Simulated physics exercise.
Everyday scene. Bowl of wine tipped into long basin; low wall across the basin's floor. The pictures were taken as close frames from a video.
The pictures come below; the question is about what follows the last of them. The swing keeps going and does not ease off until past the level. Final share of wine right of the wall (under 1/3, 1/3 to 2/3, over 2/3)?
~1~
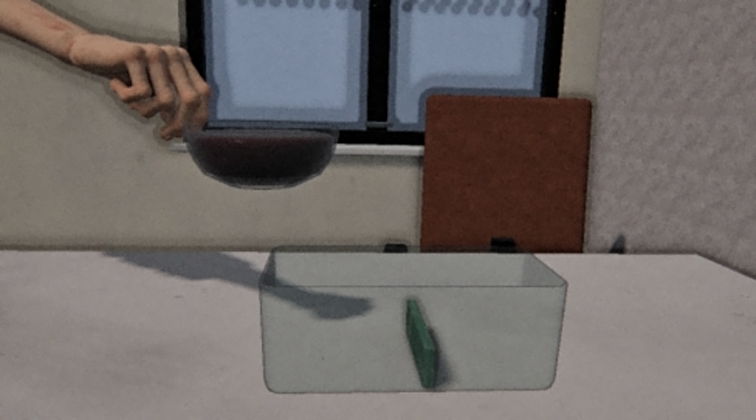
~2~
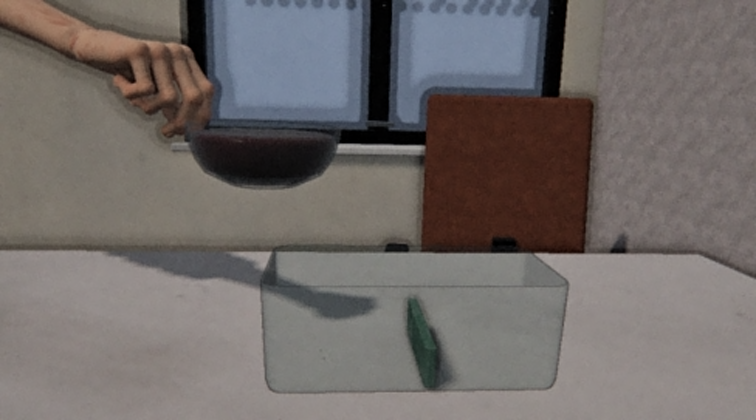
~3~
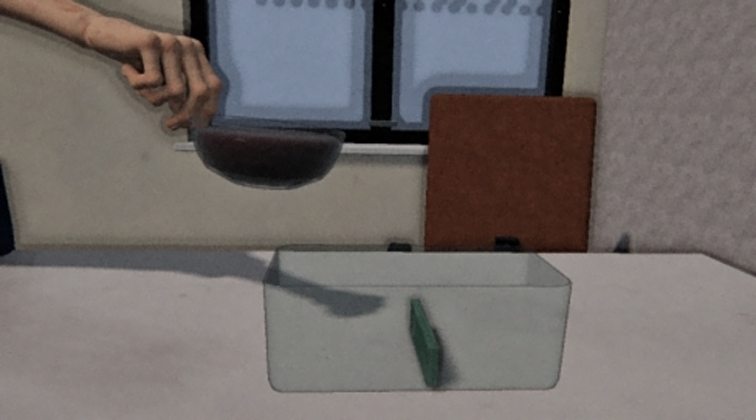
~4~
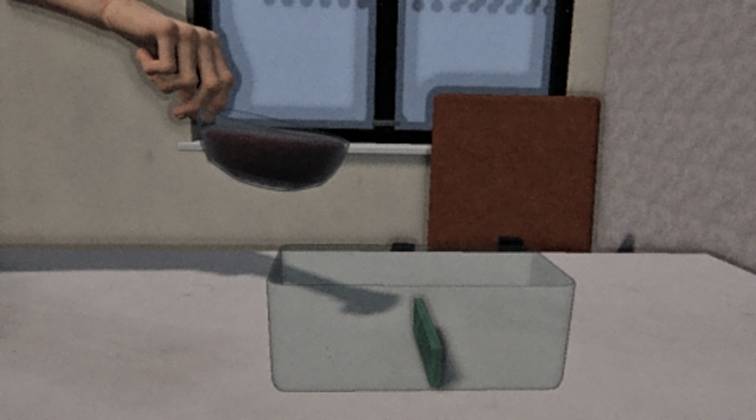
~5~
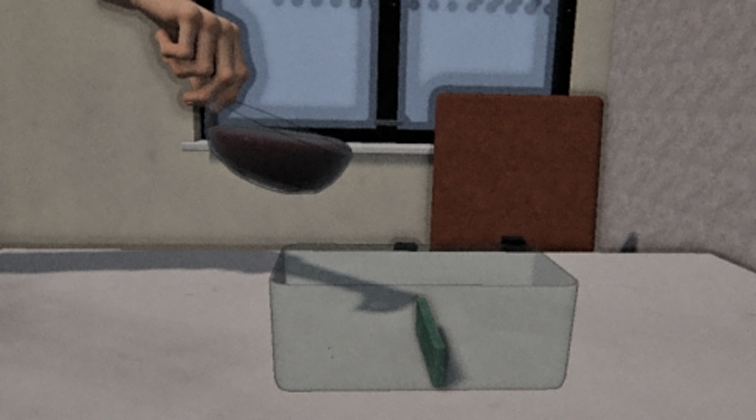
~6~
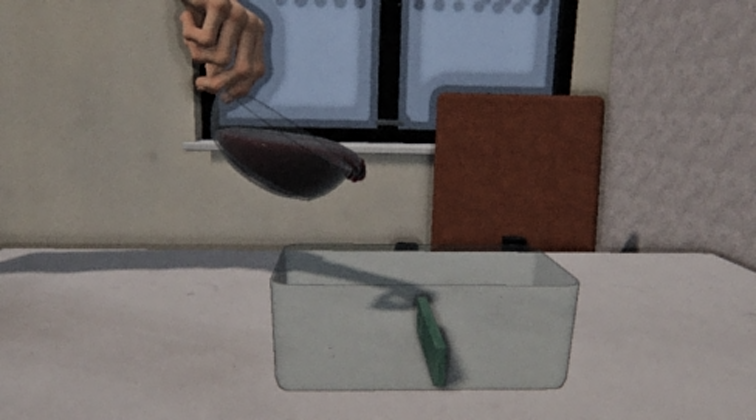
Well, the amount right of the wall falls short of a third.
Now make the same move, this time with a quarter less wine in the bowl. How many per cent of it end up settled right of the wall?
Some 5 per cent.
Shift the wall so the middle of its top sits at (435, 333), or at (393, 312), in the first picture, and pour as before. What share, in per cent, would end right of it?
In order, 25 and 25 in a hundred.
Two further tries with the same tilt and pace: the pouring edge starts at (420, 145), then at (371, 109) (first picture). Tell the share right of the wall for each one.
First place gives some 75 %, second place some 40 %.
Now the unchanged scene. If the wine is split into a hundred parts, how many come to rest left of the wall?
Roughly 90 percent of it.
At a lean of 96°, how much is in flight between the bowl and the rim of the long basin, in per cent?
That works out near 25 percent.
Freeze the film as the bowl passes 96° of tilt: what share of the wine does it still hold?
About 5 per cent.
A moment on, the bowl is tipped on its side and 7 per cent is still to pour, 70 is left of the wall and 0 right of it.
Next, the bowl is tipped right over and 0 per cent is still to pour, 89 is left of the wall and 5 right of it.
Then the bowl is tipped right over and 0 per cent is still to pour, 88 is left of the wall and 8 right of it.
Later the bowl is tipped right over and 0 per cent is still to pour, 88 is left of the wall and 8 right of it.
Finally, 88 per cent lies left of the wall, 8 right of it and 3 outside.
